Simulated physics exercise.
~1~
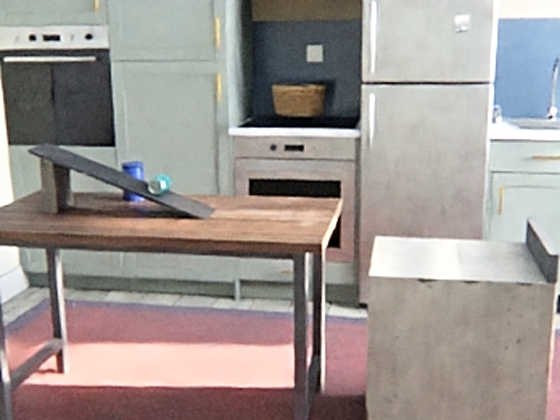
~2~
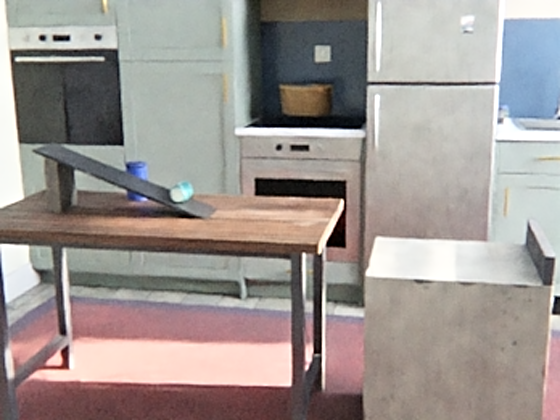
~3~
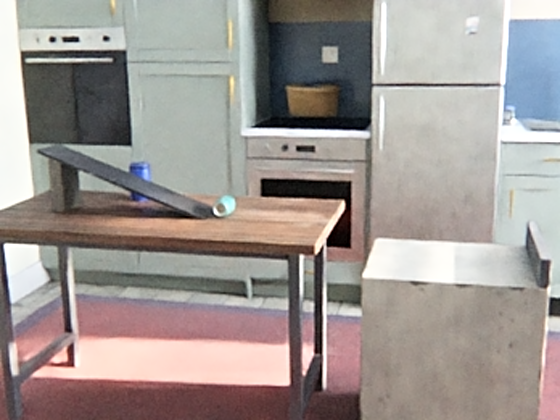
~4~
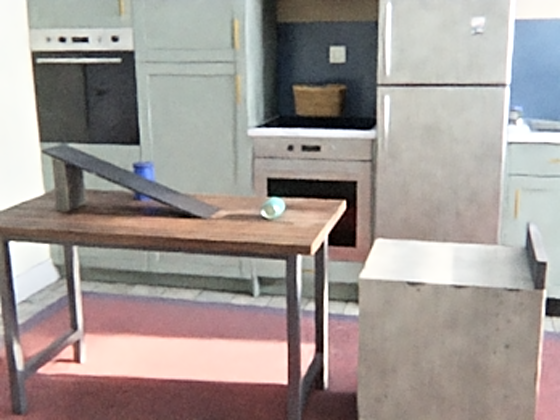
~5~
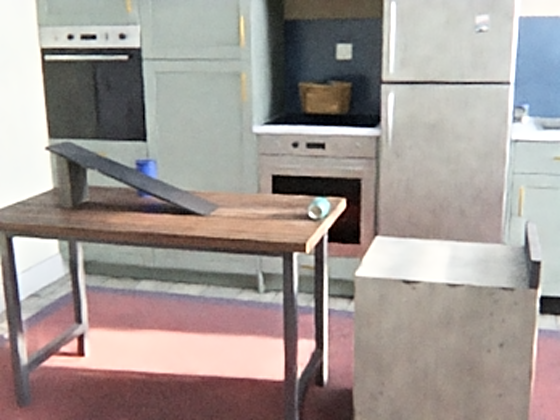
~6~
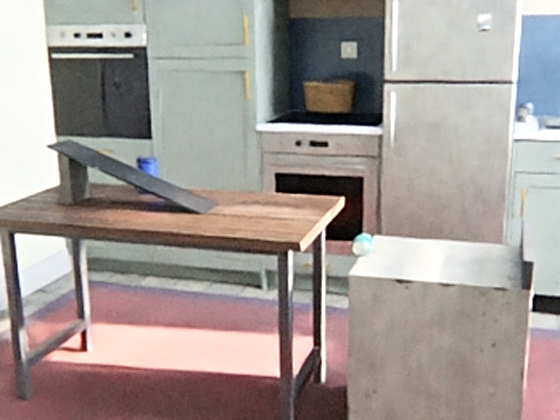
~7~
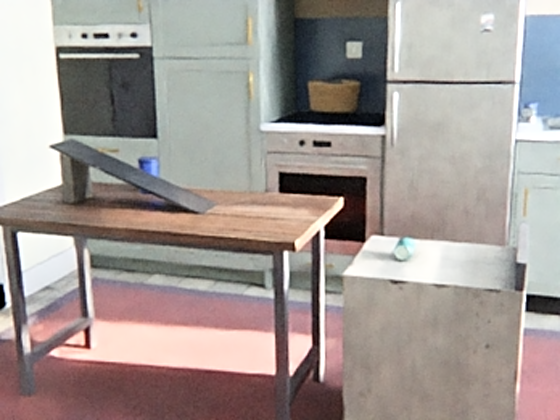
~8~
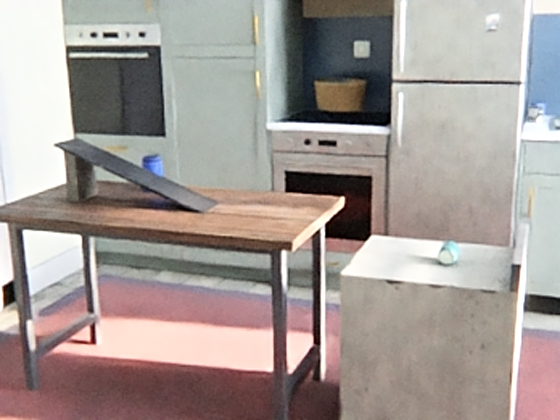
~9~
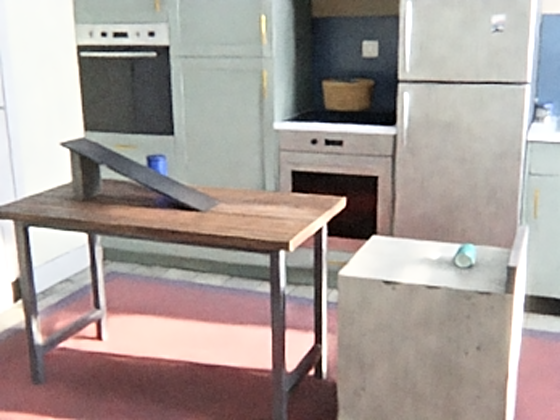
In a kitchen, a turquoise can rolls down a ramp and crosses a gap onto a lower block.
